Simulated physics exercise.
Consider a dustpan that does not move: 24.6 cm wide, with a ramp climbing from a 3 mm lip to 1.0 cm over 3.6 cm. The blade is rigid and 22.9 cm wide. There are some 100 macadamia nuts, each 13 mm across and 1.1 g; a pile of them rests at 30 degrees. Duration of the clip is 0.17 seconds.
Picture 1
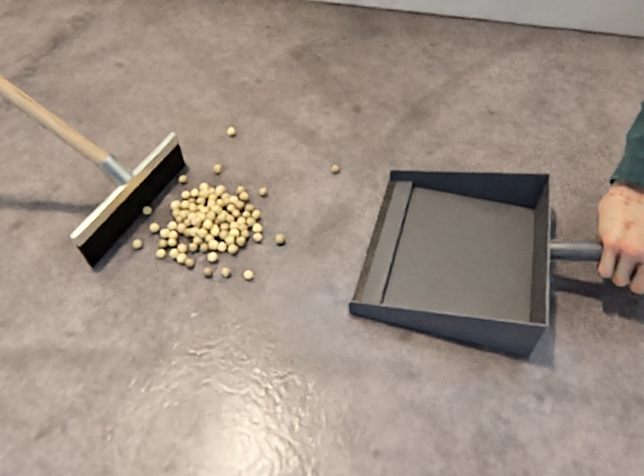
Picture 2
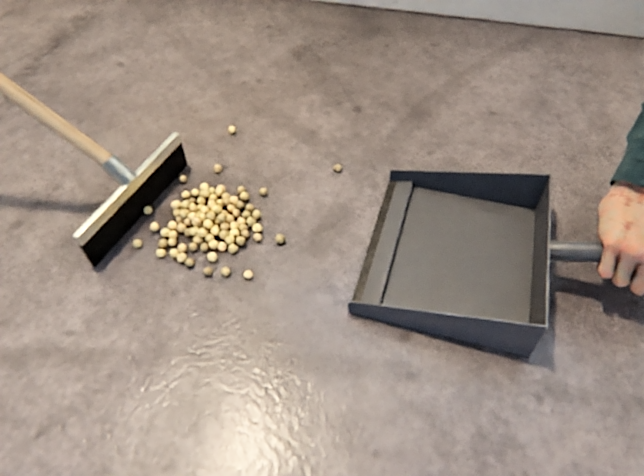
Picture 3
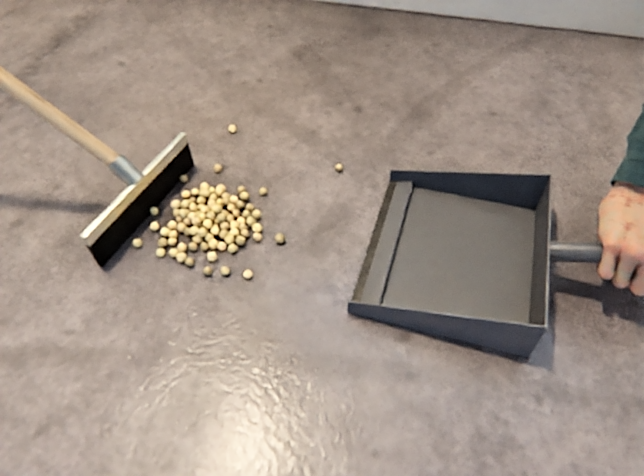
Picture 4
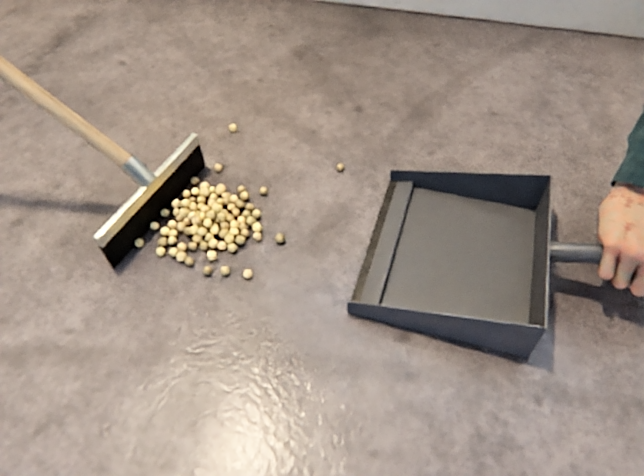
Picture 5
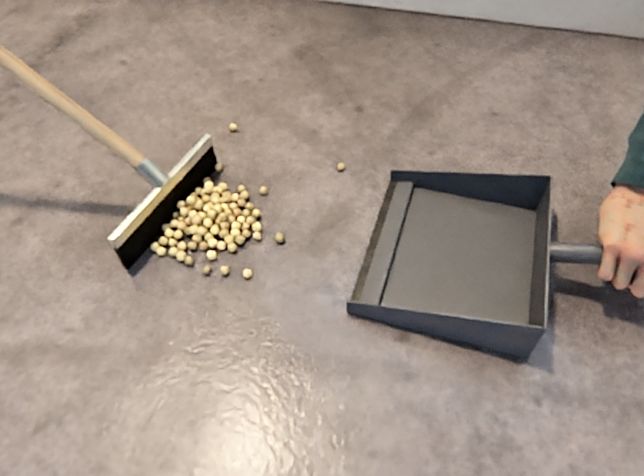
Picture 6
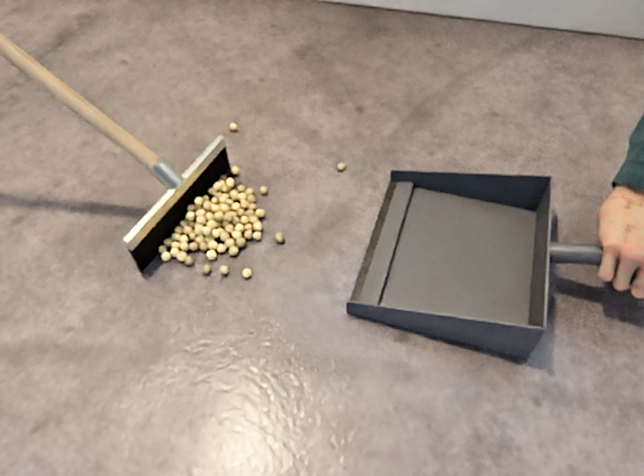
A hand holds a dustpan still while a broom slides right, pushing into small round nuts.
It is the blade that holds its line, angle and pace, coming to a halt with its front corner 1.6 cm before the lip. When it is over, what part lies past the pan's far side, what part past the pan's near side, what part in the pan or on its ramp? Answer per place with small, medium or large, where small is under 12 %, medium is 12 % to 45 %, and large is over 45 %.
Far side small, near side medium, pan medium.
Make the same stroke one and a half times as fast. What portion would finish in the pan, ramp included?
Then near 40 in a hundred.
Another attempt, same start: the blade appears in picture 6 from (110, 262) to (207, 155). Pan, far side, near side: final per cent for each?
Final per cent - pan 15, far 5, near 35.
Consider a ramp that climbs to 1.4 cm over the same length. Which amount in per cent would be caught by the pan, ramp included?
That would give something like 20 per cent.
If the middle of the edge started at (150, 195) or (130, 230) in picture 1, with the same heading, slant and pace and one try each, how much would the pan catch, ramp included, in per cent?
I'd put it near 25 per cent for the first and near 35 per cent for the second.
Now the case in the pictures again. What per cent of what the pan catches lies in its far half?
Roughly 50 per cent.
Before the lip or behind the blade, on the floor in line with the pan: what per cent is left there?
I'd estimate close to 45 per cent.
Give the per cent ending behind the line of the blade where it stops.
Estimate: Near 5 %.
Then, 0.20 s after the last picture, middle of the blade 15 cm from the lip; 0 % over the lip, far side 0 %, near side 10 %.
Then, 0.33 s after the last picture, middle of the blade 7 cm from the lip; 0 % over the lip, far side 0 %, near side 15 %.
Then, 0.59 s after the last picture, middle of the blade 3 cm from the lip; 35 % over the lip, far side 5 %, near side 20 %.
In the end, far side 5 %, near side 20 %, pan 30 %, in front of the lip or behind the blade 45 %.
